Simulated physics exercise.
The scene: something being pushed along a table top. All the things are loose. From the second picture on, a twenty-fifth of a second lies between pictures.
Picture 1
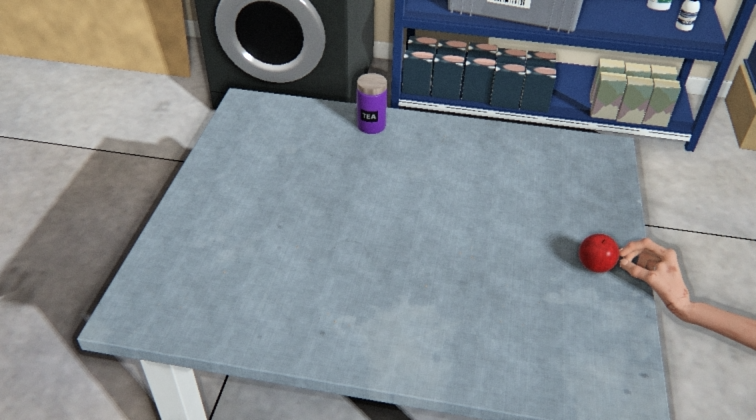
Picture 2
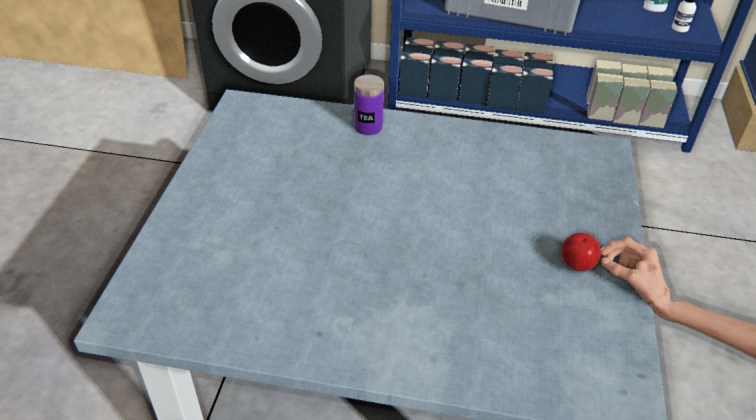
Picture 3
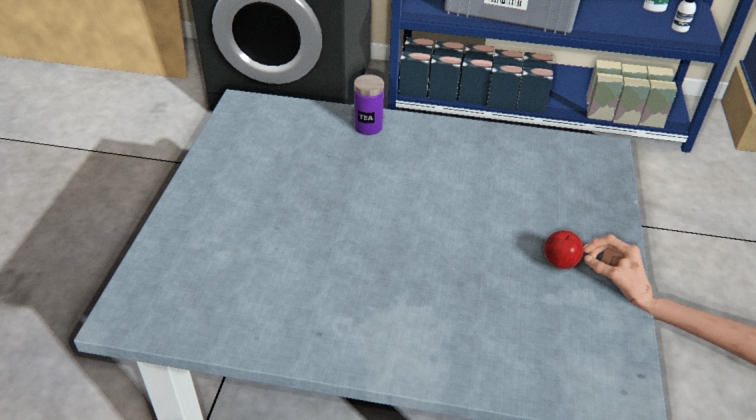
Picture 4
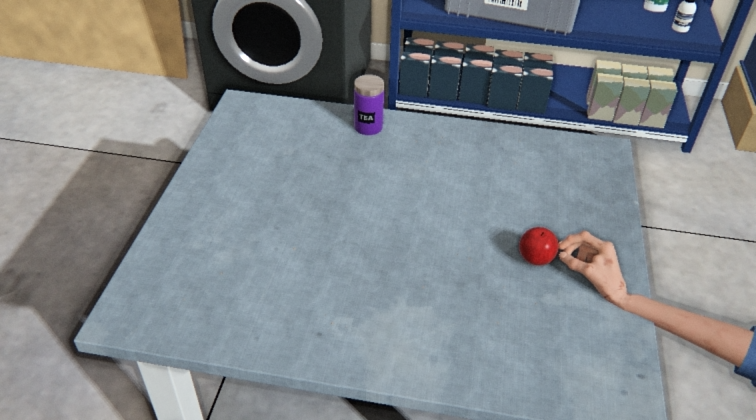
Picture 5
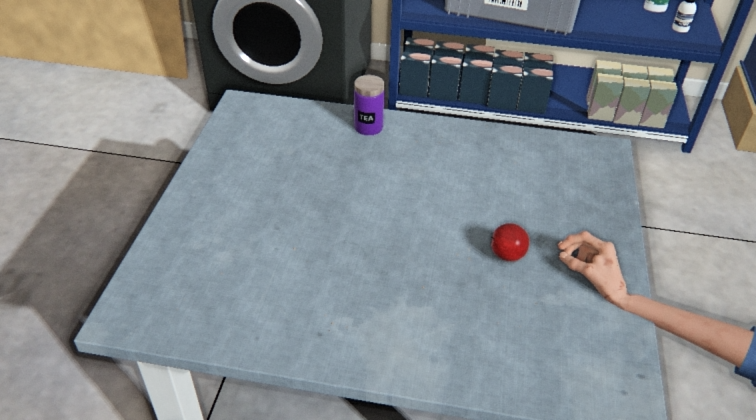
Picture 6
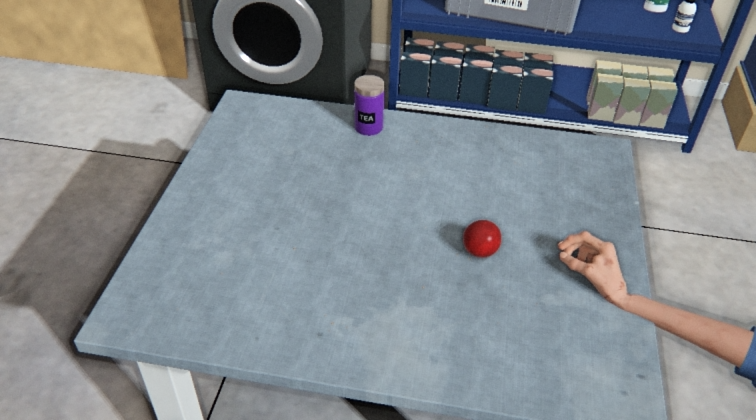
A hand reaches in from the right over a grey-blue table seen from above at an angle, in a room with a concrete floor, a black speaker-like box and a blue shelf of boxes behind. A purple tea tin stands at the table's back edge, and a red apple sits by the fingertips. The hand pushes the apple slowly left, then stays still as the apple rolls farther left, away from it.
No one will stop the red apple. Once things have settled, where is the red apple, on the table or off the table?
The red apple drops to the floor.
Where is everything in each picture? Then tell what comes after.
Under the hand; red apple (599, 253), in the first picture.
Under the hand; red apple (581, 252), in the second picture.
Under the hand; red apple (563, 250), in the third picture.
Red apple (539, 246), in the fourth picture.
Red apple (510, 243) displaced about its own width, in the fifth picture.
Red apple (483, 239) displaced about its own width, in the sixth picture.
Then, 0.40 s past the last view, red apple displaced well along near (240, 204).
Then, 0.90 s past the last view, red apple now off the table.
Finally, off the table, red apple.
